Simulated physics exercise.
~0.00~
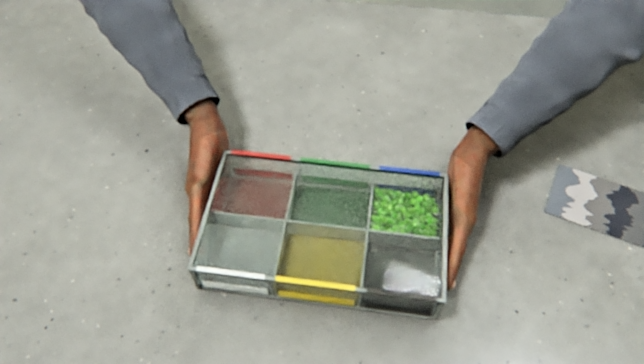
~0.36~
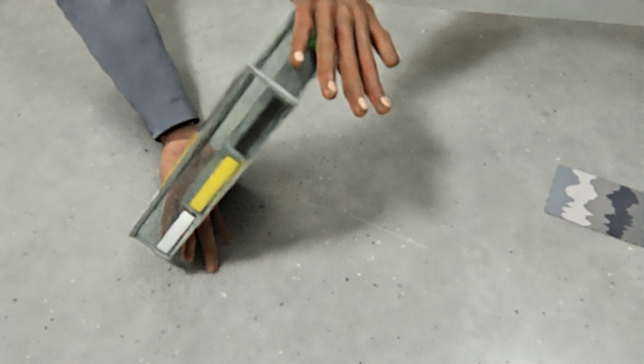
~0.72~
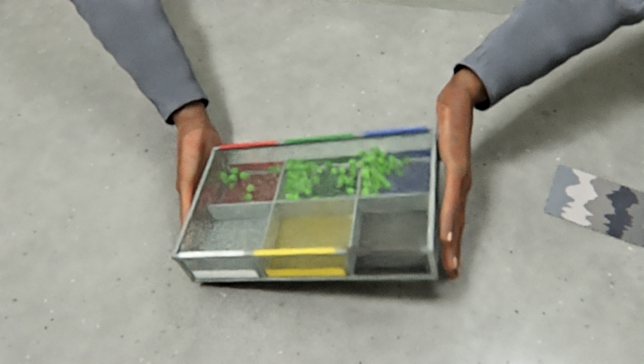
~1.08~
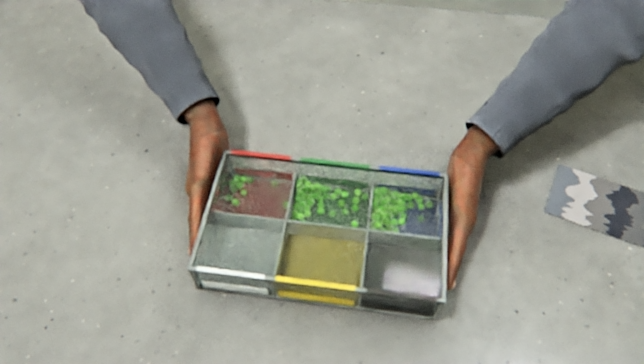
On a grey speckled surface, two hands tilt a clear-lidded box steeply and lower it, green pieces spreading across the back compartments.
